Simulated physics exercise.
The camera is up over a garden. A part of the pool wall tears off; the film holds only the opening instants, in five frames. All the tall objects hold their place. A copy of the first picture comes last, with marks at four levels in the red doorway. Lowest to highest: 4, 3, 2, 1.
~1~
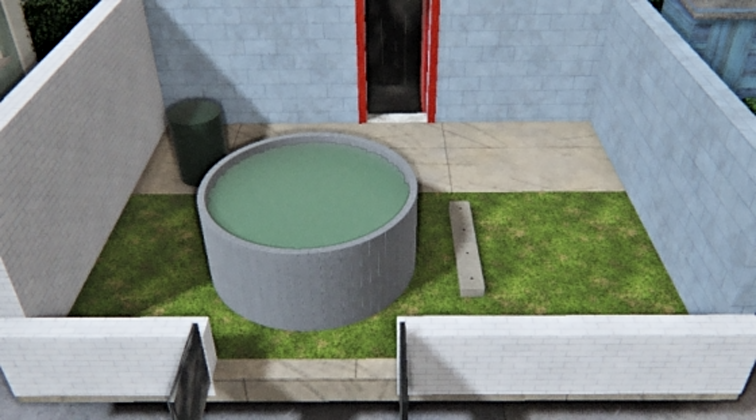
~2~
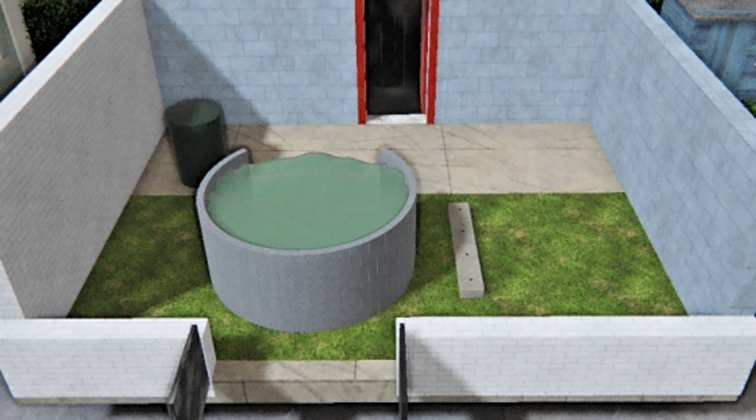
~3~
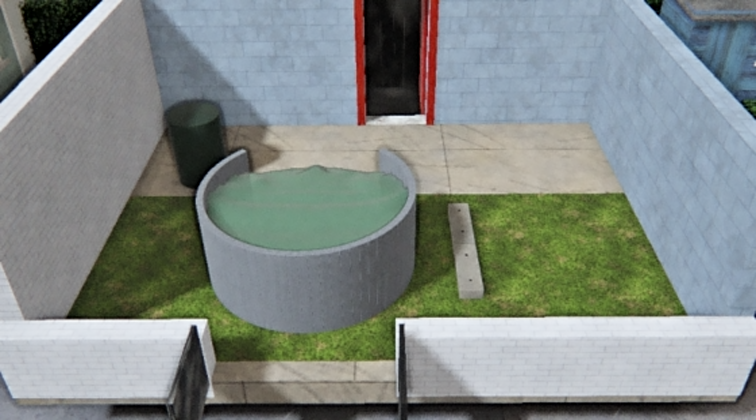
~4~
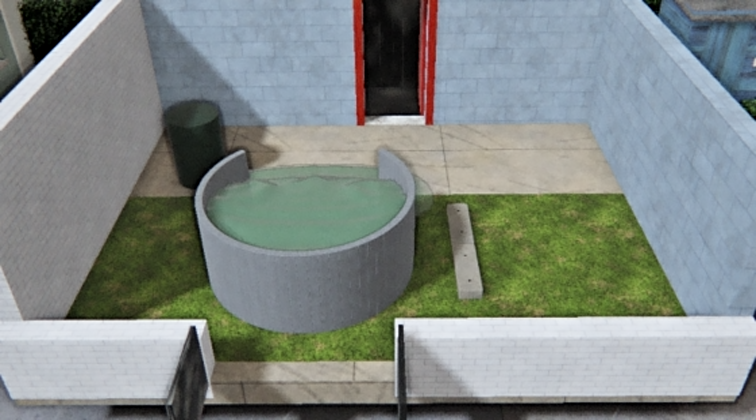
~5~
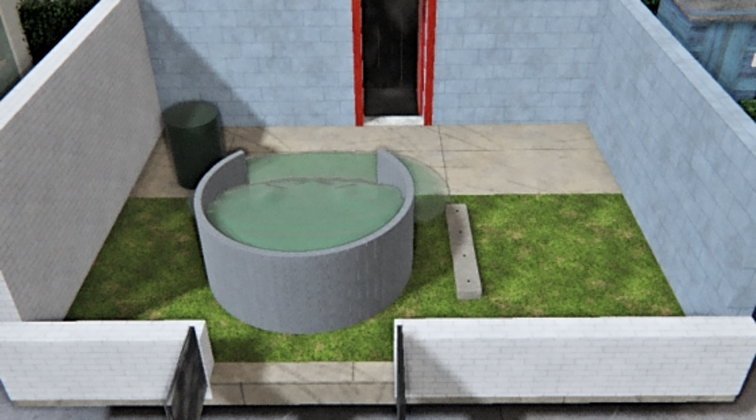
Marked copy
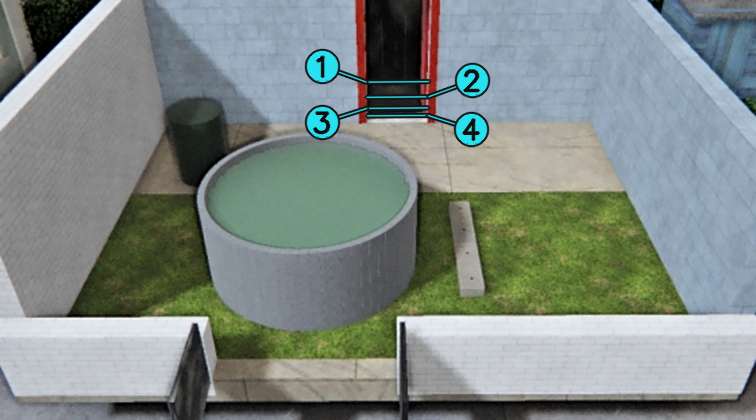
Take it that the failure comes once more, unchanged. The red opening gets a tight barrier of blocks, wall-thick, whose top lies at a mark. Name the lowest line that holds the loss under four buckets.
It is 2.
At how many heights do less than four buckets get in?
Two of them.
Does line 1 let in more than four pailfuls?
No, that is safe.
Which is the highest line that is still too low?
3 it is.
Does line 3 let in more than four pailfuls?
Yes.
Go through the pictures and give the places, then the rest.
Water in the pool at rest, its middle at (309, 192); foot of the red doorway at (397, 122); open gate at (302, 313).
Water covers 2 % of the ground, its front hidden from here.
Water covers 5 % of the ground, its front hidden from here.
Water covers 10 % of the ground, its front hidden from here.
Water covers 16 % of the ground and shows as far out as (427, 169).
On the marked copy, 1 at (397, 81); 2 at (397, 97); 3 at (397, 108); 4 at (397, 115); from the bottom up 4, 3, 2, 1.
With 1, nothing gets over.
With 2, a splash gets over, under a bucket.
With 3, about 10 bucketfuls get in.
With 4, dozens of bucketfuls pour in.
